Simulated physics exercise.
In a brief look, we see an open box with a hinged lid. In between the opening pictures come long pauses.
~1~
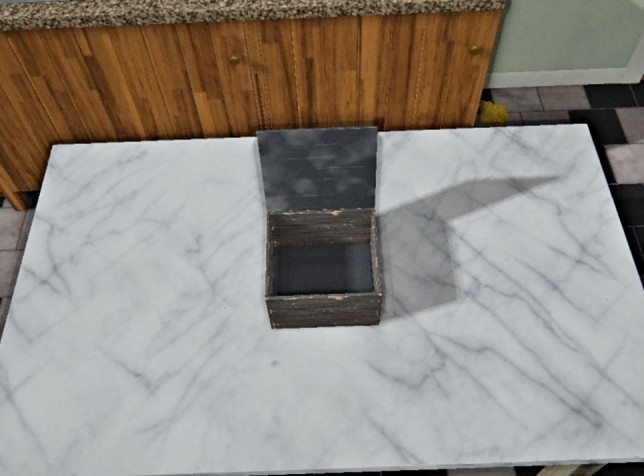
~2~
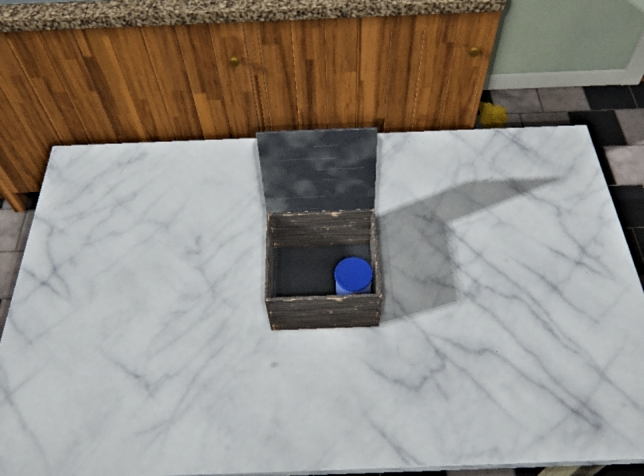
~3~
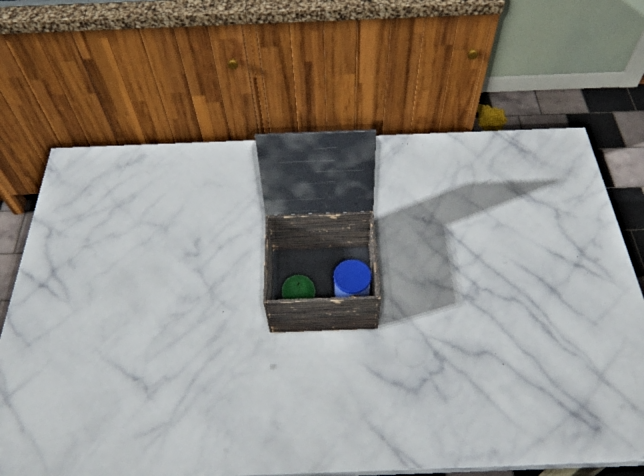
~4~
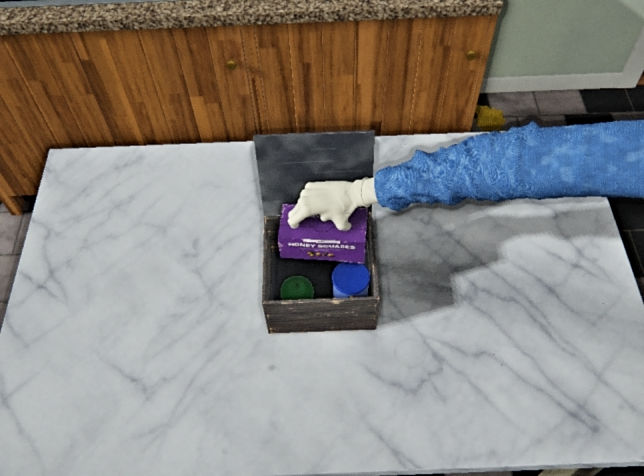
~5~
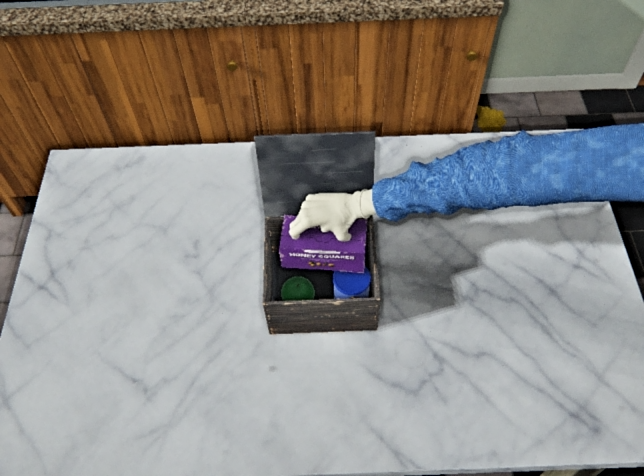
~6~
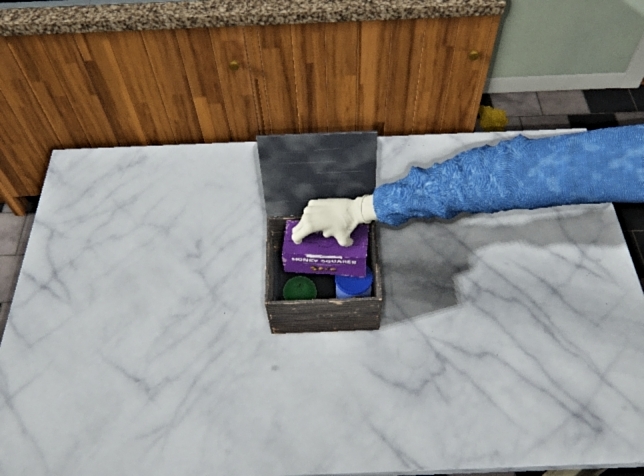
On a marble table, an open wooden box was empty, then held a blue-lidded tin and later a green-lidded one, before a gloved hand from the right lowered a purple carton inside, still gripping it.
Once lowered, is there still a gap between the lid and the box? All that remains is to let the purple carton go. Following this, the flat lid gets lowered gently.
No, the lid meets the box.
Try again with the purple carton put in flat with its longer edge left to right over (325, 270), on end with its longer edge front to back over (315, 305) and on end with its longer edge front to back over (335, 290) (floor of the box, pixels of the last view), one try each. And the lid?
So, one: It drops fully; two: It remains raised; three: It remains raised.
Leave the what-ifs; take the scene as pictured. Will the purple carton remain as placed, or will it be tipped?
In the end, the purple carton winds up askew.
Then, 0.40 s on from there, purple carton on its side near (333, 255); green apple shifted a little.
Then, 1.40 s on from there, lid 75° above the rim; purple carton on its side near (331, 254); green apple shifted a little.
Then, 1.70 s on from there, lid 46° above the rim; purple carton on its side near (331, 254); green apple shifted a little.
Then, 1.90 s on from there, lid 18° above the rim; purple carton on its side near (331, 254); green apple shifted a little.
In the end, lid shut; toppled in the box, purple carton; the other 2 unmoved. At the end, from the last picture's camera, purple carton near (331, 254).
